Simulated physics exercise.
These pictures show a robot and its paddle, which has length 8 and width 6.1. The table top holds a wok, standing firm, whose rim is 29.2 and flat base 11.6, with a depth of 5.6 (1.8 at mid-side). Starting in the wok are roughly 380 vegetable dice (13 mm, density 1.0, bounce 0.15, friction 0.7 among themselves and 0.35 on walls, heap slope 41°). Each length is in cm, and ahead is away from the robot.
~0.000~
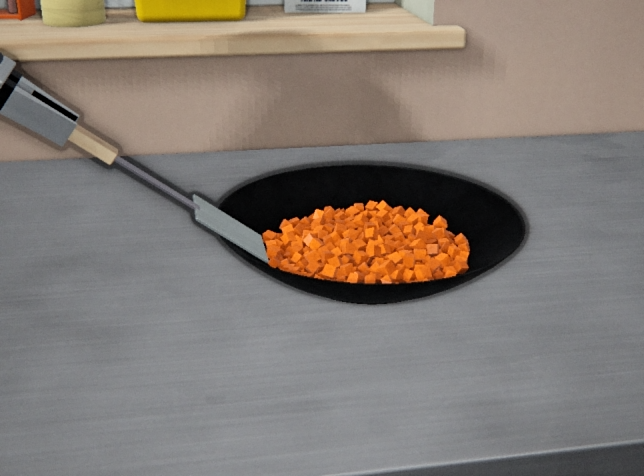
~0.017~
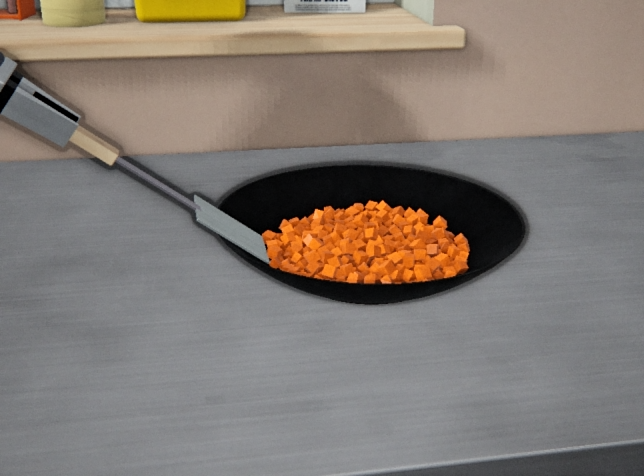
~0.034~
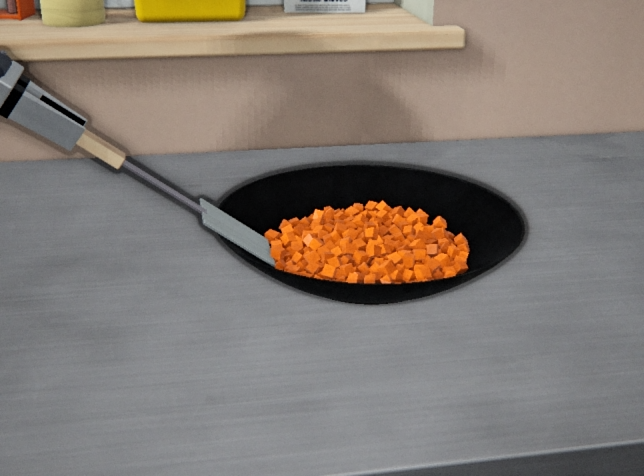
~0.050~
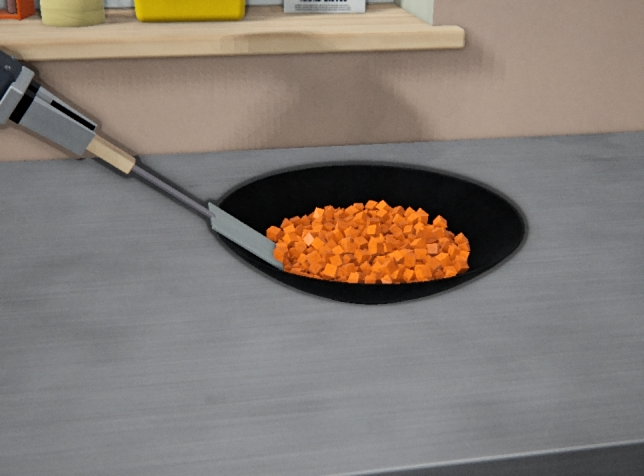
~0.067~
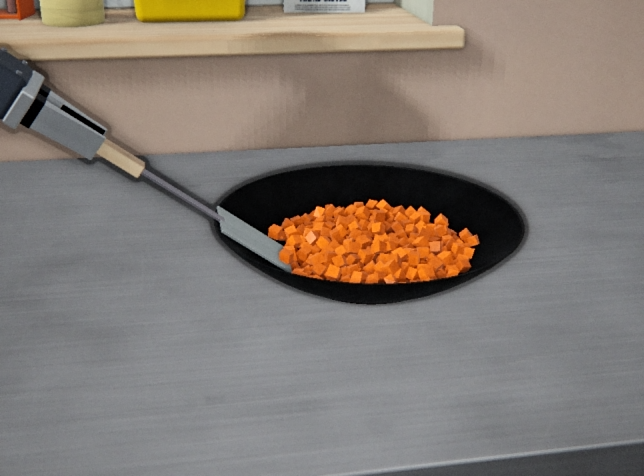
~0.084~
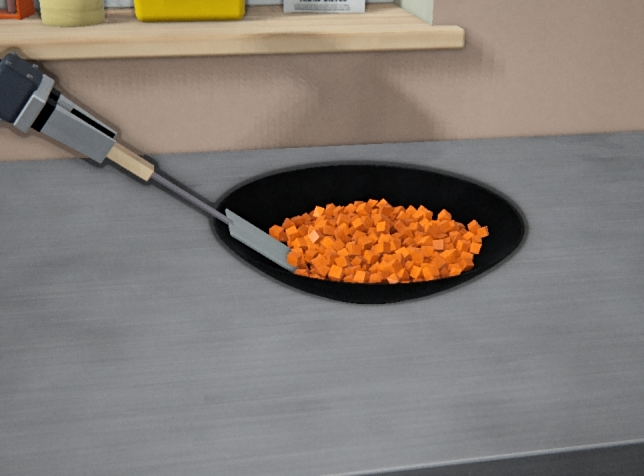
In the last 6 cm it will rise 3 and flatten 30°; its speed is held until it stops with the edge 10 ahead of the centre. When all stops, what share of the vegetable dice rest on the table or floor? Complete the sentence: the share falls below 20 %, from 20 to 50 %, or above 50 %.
The share falls below 20 %.
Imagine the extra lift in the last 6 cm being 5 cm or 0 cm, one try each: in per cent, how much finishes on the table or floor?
10 and 15 %.
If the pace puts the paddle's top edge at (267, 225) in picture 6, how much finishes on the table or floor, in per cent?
I'd say around 35 per cent.
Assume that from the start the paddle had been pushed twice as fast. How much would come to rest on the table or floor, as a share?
Around 30 per cent would finish on the table or floor.
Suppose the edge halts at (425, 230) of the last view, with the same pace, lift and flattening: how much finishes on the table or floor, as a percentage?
My guess is roughly 5 percent.
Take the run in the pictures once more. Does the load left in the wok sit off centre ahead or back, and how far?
It rests close to 4.5 centimetres ahead of centre.
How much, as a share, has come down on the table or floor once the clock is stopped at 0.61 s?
I'd put it at around 10 per cent.
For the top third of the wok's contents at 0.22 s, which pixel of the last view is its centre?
It is centred near (453, 228).
After 0.22 s, sloping 37°, highest piece 7 above the table; 383 in the wok, 1 on the blade or in flight.
After 0.35 s, sloping 28°, highest piece 8 above the table; 371 in the wok, 6 on the table or floor, 7 on the blade or in flight.
After 0.61 s, sloping 7°, highest piece 8 above the table; 346 in the wok, 37 on the table or floor, 1 on the blade or in flight.
After 1.66 s, sloping 7°, highest piece 8 above the table; 346 in the wok, 38 on the table or floor.
In the end, 346 in the wok, 38 on the table or floor. That is 10 % on the table or floor.
